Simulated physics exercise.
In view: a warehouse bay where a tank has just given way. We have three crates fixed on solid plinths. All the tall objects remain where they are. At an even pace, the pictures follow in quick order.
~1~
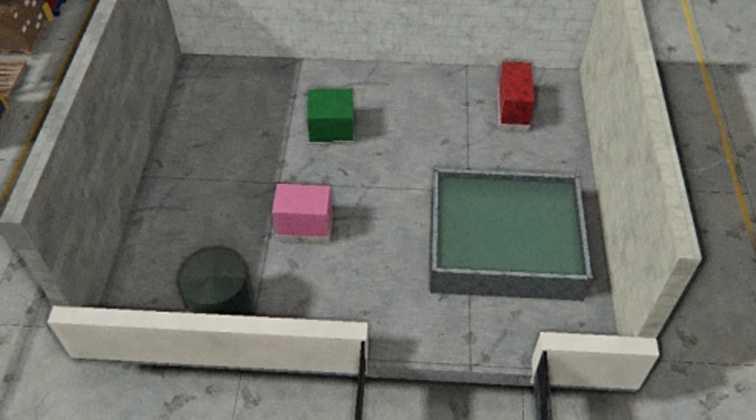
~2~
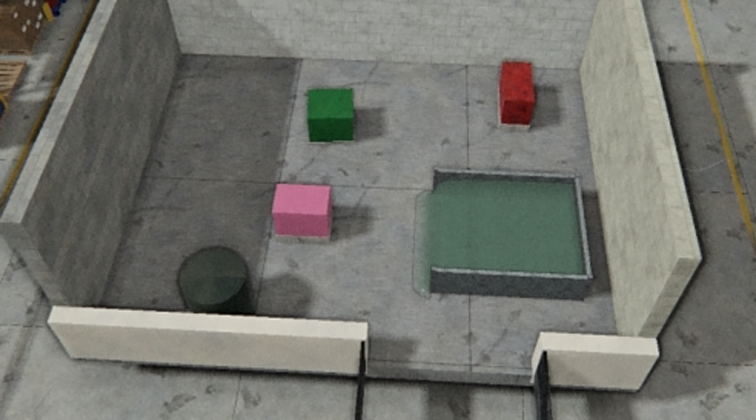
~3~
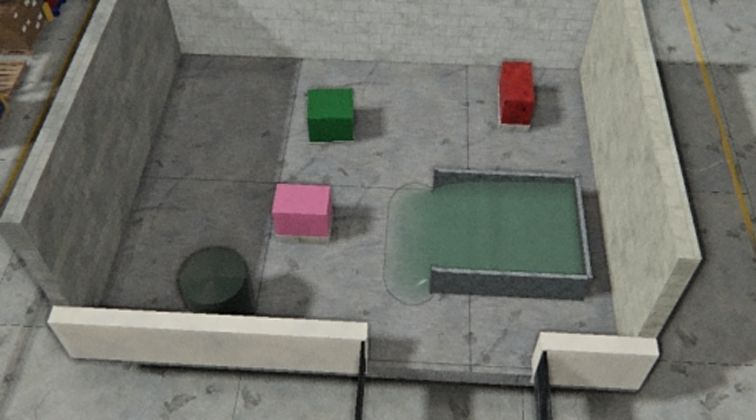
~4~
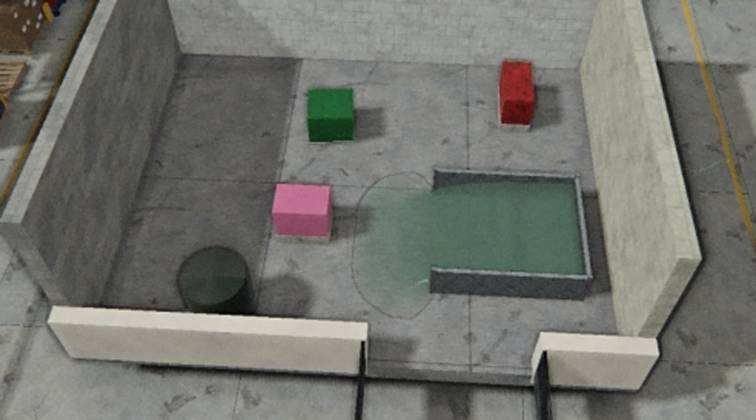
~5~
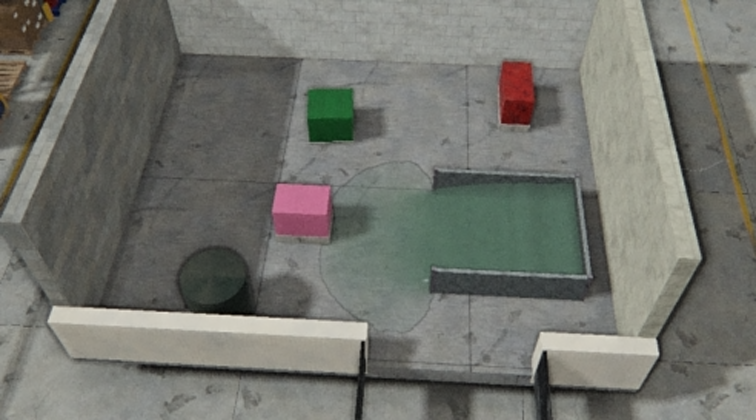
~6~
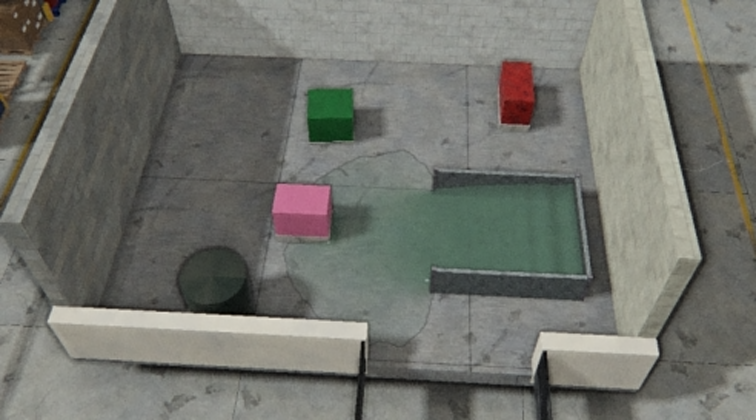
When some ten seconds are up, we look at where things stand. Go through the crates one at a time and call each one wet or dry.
The pink crate is wet. The green crate is wet. The red crate is dry.
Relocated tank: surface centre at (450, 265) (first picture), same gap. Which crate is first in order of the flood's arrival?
Crate marked pink.
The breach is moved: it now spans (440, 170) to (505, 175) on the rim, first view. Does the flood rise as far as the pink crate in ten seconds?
In my view the pink one is never reached.
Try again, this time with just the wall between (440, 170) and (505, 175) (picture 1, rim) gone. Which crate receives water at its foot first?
The red one.
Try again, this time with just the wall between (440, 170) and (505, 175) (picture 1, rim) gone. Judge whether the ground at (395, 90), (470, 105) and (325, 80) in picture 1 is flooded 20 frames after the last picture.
Spot one inundated, spot two inundated, spot three inundated.
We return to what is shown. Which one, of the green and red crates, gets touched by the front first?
Simply the green-painted one.
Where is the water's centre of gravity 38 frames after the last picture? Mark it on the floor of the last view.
Estimate: (295, 196).
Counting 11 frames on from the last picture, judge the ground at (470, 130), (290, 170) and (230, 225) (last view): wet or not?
Result by point, in sequence: Unwetted, then waterlogged, then waterlogged.
A moment on, water covers 25 % of the floor; the pink crate water round its plinth, the green crate water round its plinth, the red crate not reached.
Next, water covers 40 % of the floor; the pink crate water round its plinth, the green crate water round its plinth, the red crate not reached.
Then, water covers 55 % of the floor; the pink crate water round its plinth, the green crate water round its plinth, the red crate not reached.
Later, water covers 75 % of the floor; the pink crate water round its plinth, the green crate water round its plinth, the red crate water round its plinth.
In the end, water covers 95 % of the floor; the pink crate was topped, the green crate was topped, the red crate stayed above the water.
